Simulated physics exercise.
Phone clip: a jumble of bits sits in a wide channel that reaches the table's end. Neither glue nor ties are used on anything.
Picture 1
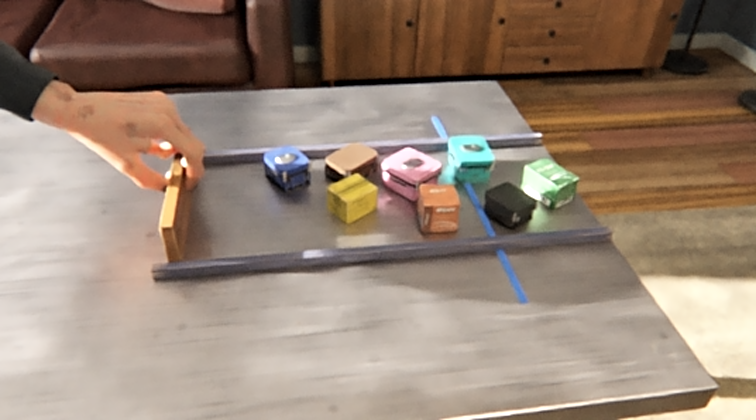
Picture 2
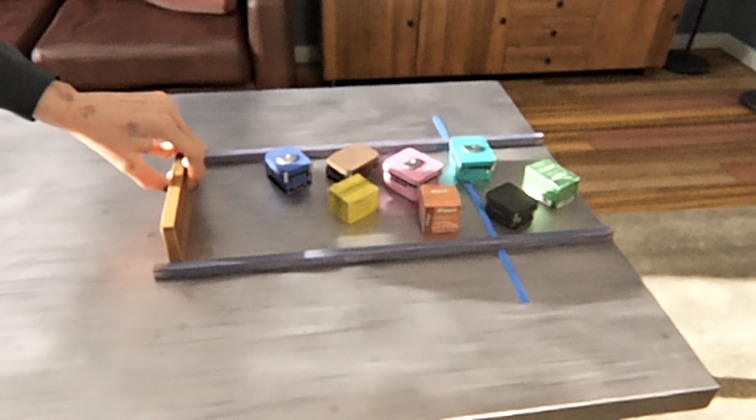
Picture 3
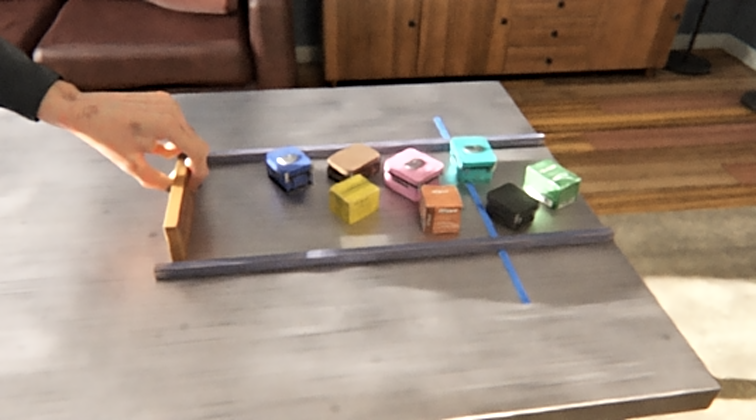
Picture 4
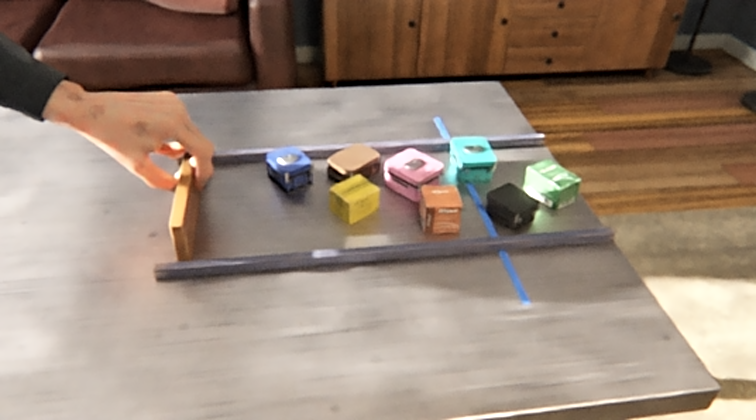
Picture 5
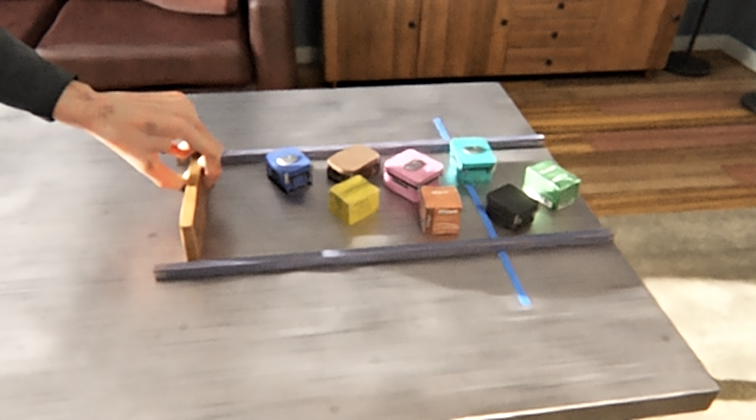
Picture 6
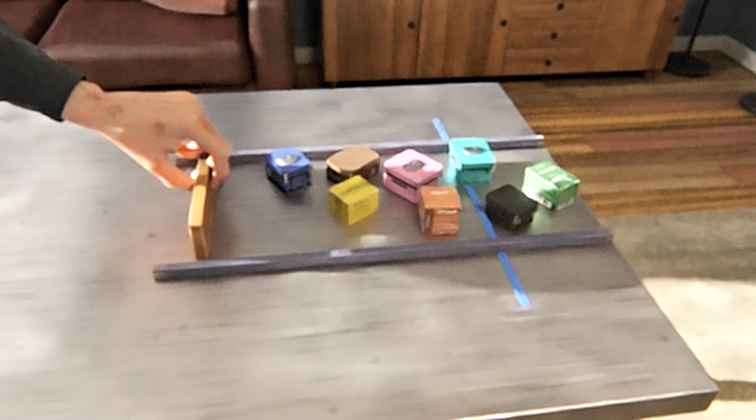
The footage shows a hand sliding an upright wooden board slowly to the right along a railed channel on a table, while the small colourful boxes and cases ahead of it, some near a blue tape line, stay essentially still.
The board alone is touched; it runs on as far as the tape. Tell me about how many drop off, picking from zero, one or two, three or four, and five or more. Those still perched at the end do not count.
I expect the edge to claim none.
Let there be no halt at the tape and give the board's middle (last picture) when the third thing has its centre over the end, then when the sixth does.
Pixels in order: Roughly (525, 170), roughly (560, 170).
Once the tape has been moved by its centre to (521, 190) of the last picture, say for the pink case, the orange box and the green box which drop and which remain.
The pink case keeps its place, the orange box keeps its place and the green box slips off.
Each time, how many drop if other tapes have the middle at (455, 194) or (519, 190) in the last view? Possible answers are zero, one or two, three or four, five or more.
First tape: None. Second tape: One to two.
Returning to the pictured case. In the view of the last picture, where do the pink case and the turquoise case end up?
Pink case at (520, 178), turquoise case at (545, 163).
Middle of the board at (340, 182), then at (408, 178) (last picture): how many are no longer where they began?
At the first spot 4, then 6.
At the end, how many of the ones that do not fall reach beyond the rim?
Answer: 2.
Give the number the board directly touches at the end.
It's touching 3 at the end.
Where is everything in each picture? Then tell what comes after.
In the first picture, green box (550, 184); black case (509, 206); turquoise case (470, 160); board (181, 191); tape (471, 191).
In the second picture, black case (510, 206); yellow box (353, 199).
In the third picture, turquoise case (472, 160); brown case (354, 166).
In the fourth picture, green box (552, 184); orange box (440, 209).
In the fifth picture, black case (511, 208); pink case (413, 177).
In the sixth picture, green box (551, 186); black case (510, 208); turquoise case (471, 161); board (206, 191); tape (472, 193).
A little later, none off yet; green box at rest near (551, 186); black case at rest near (510, 208); turquoise case at rest near (471, 161).
Next, none off yet; green box at rest near (551, 186); black case at rest near (510, 208); turquoise case shifted a little near (484, 162).
When it is over, the number that fall off is zero.
